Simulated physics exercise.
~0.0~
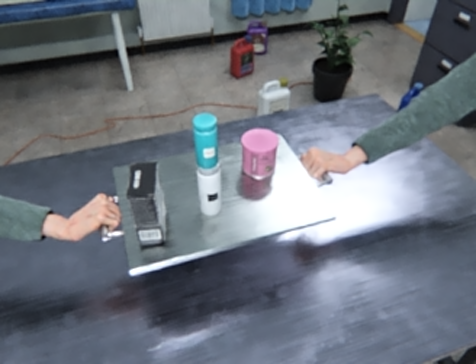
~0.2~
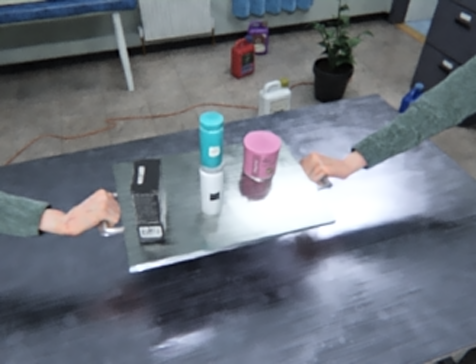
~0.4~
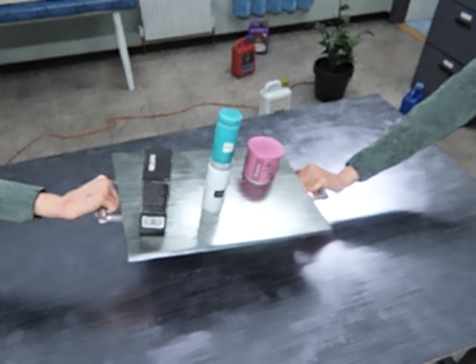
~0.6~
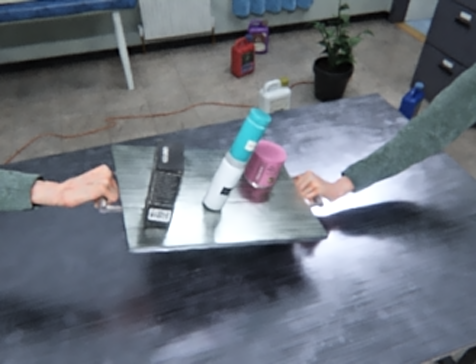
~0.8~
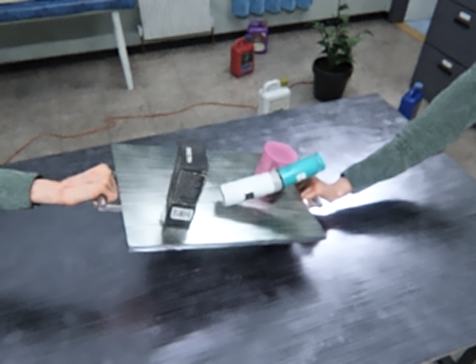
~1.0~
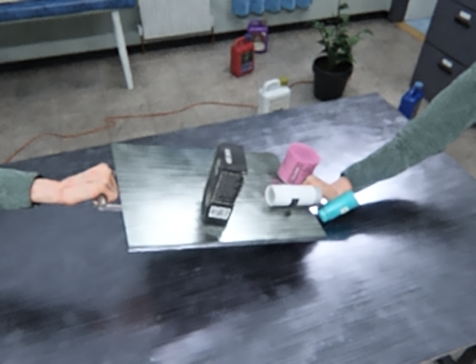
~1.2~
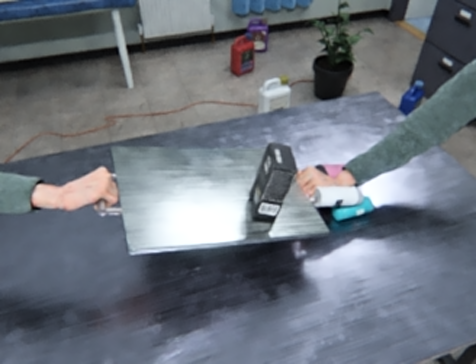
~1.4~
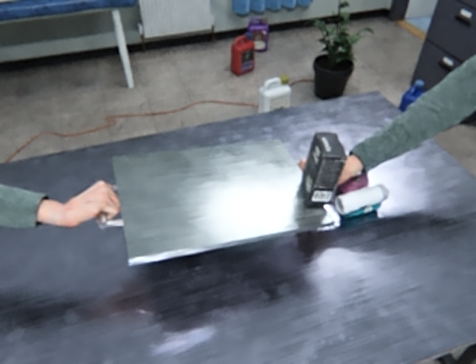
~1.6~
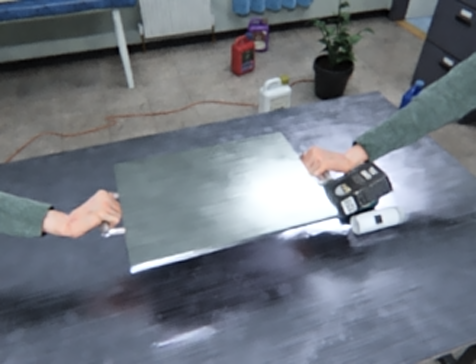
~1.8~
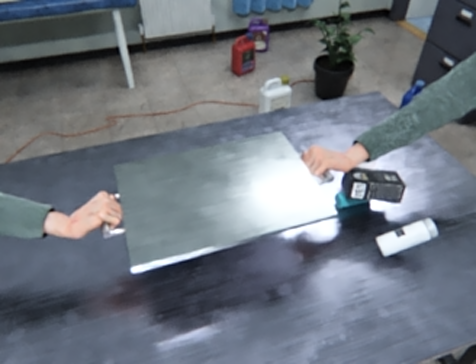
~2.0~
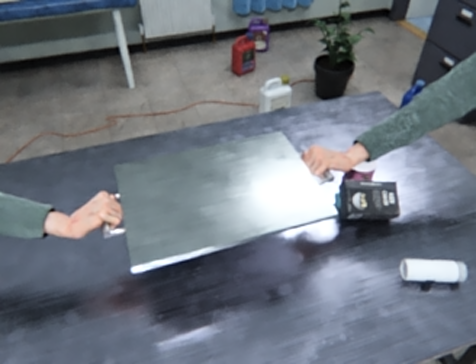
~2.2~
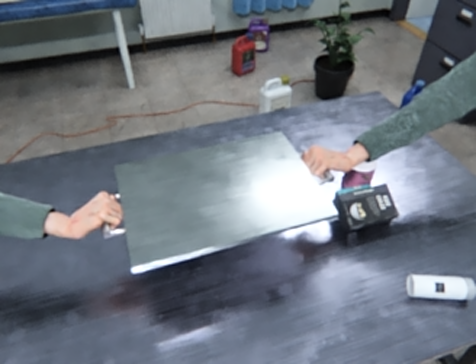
Two hands tilting a rimless tray right, two shakers toppling, then all four items sliding onto the table before the tray levels.
